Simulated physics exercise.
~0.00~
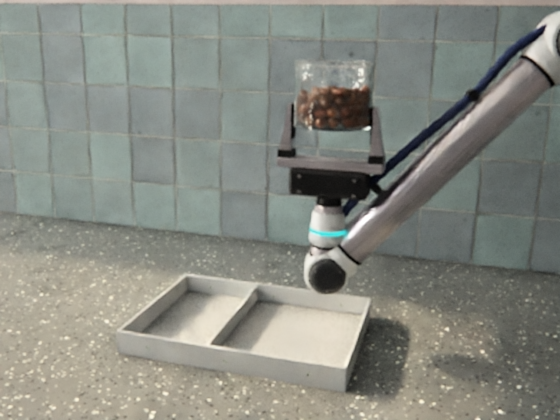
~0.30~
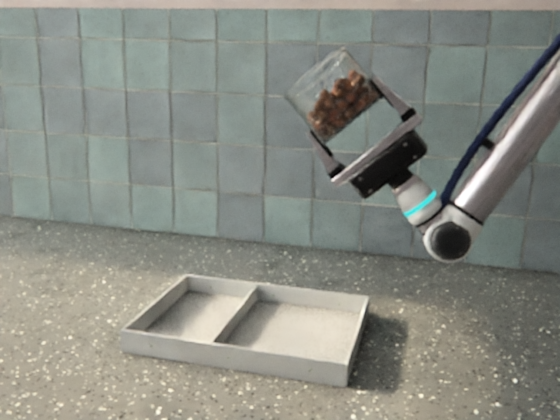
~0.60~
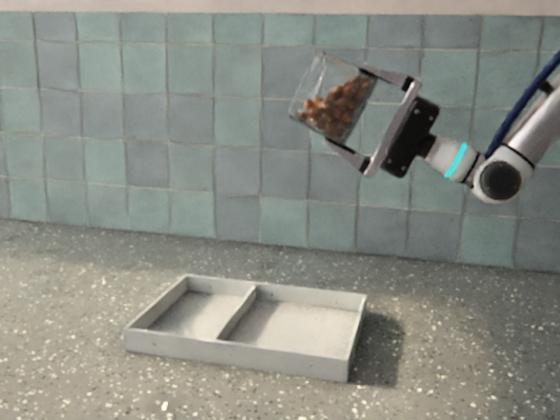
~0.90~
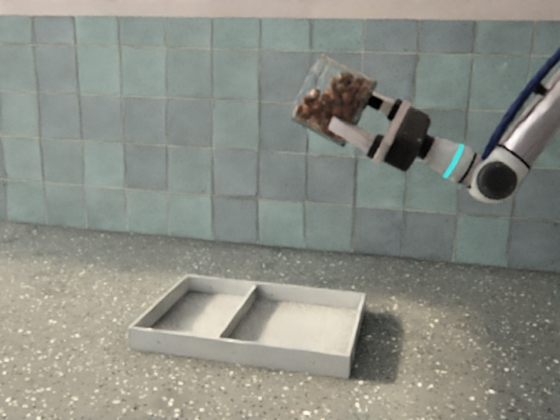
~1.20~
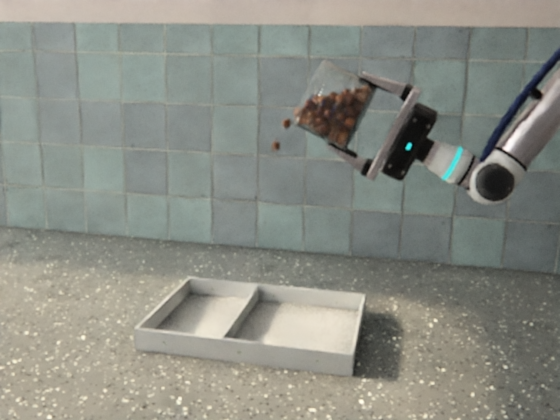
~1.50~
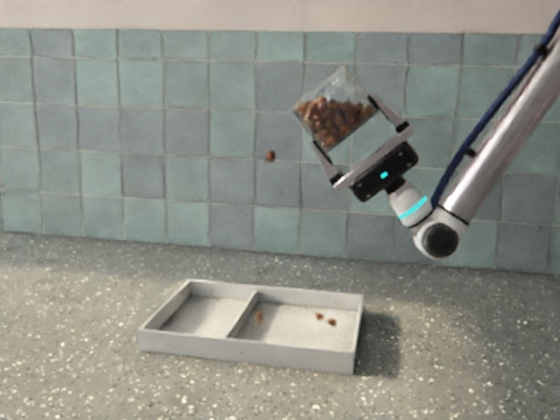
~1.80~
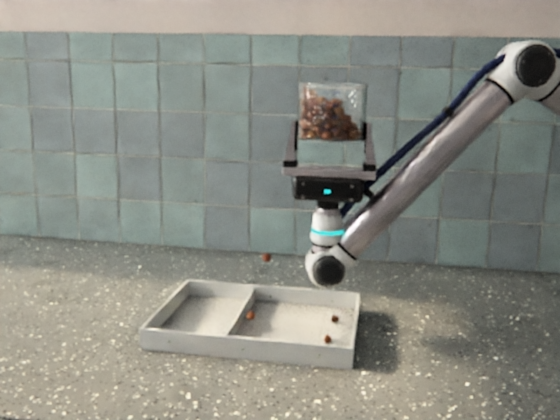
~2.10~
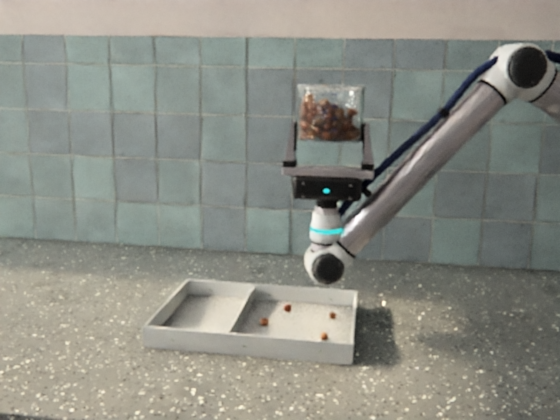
A robot arm tipped a clear cup of brown nuts over to the left above a divided gray tray, spilling just a few, then swung it back upright, leaving most still in the cup and four in the tray's right-hand section.
